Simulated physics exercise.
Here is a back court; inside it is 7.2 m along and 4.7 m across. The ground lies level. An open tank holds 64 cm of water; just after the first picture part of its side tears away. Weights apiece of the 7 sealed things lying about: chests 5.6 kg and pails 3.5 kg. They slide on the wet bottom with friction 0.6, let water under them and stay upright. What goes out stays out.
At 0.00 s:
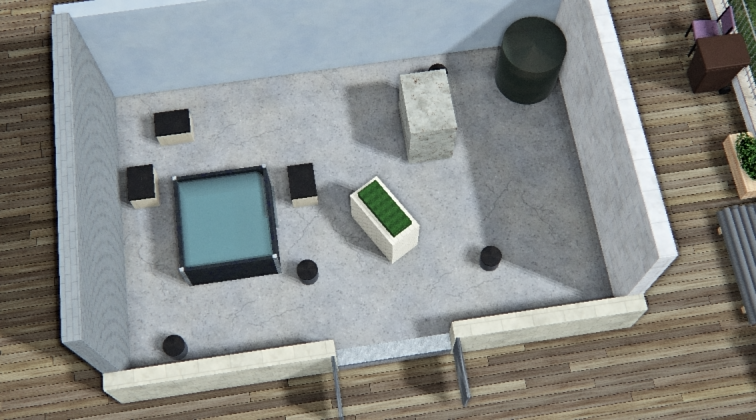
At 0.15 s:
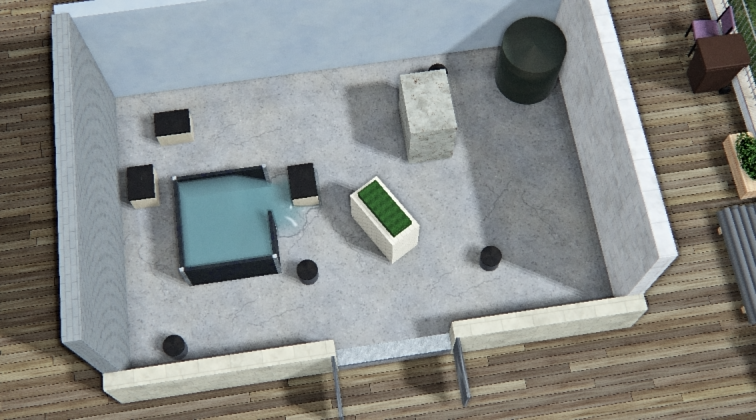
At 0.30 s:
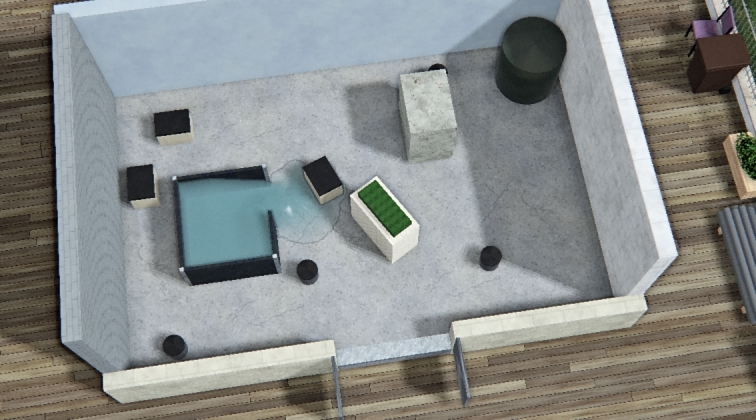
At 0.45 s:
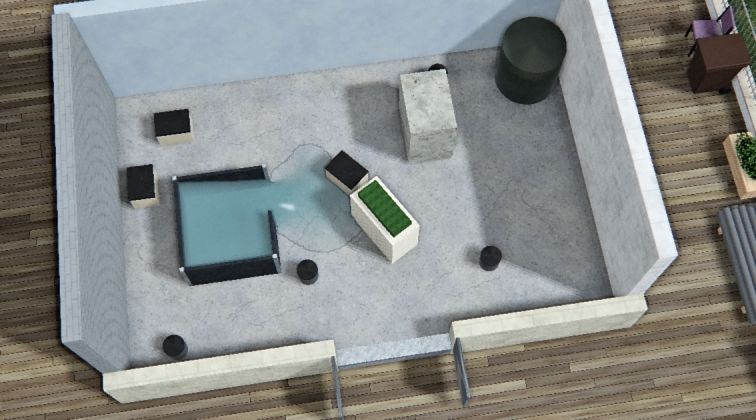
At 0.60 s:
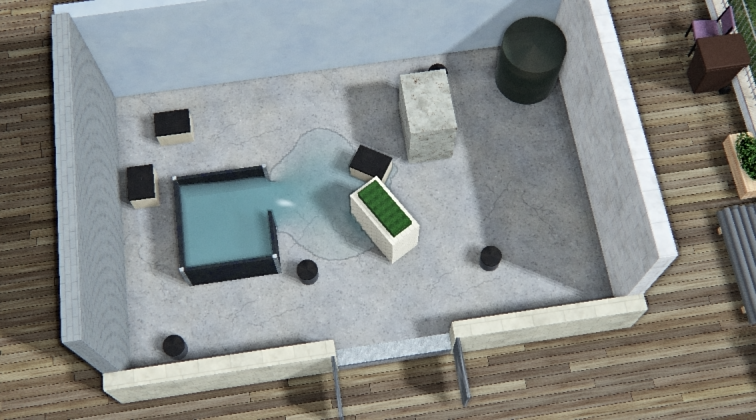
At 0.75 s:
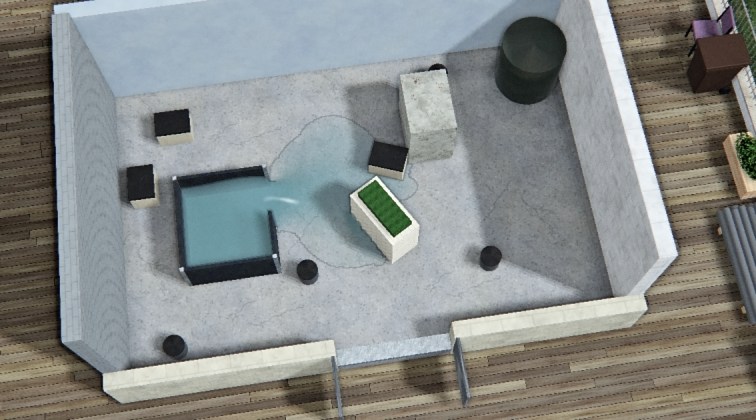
In a walled grey courtyard, a square tank of blue-green water stands among small dark-topped boxes and black pails. Part of its right side opens and water pours out, spreading across the floor around a white planter, while one box turns and slides right, past the planter's upper end.
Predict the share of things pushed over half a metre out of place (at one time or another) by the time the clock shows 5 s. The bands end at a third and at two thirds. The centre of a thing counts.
That comes to not even a third.
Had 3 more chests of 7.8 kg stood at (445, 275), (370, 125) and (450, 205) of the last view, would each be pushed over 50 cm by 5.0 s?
In turn: Under, over, more.
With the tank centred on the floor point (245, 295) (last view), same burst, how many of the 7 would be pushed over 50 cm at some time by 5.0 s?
In that case 1 of them.
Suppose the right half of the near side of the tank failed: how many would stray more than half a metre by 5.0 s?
In that case 4 of them.
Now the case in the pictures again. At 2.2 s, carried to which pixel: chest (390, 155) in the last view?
Near (386, 93).
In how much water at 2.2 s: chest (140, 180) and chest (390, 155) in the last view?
Roughly 0 and 12 cm.
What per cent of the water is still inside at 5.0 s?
About 90 per cent.
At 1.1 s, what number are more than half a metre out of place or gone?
I count 1.
After 1.1 s 1 of 7 are over 50 cm from their spots; 1 afloat.
After 2.2 s 1 of 7 are over 50 cm from their spots; 1 afloat.
After 3.5 s 2 of 7 are over 50 cm from their spots; 1 afloat.
After 5.0 s 2 of 7 are over 50 cm from their spots, and 2 have been at some point; 1 afloat.
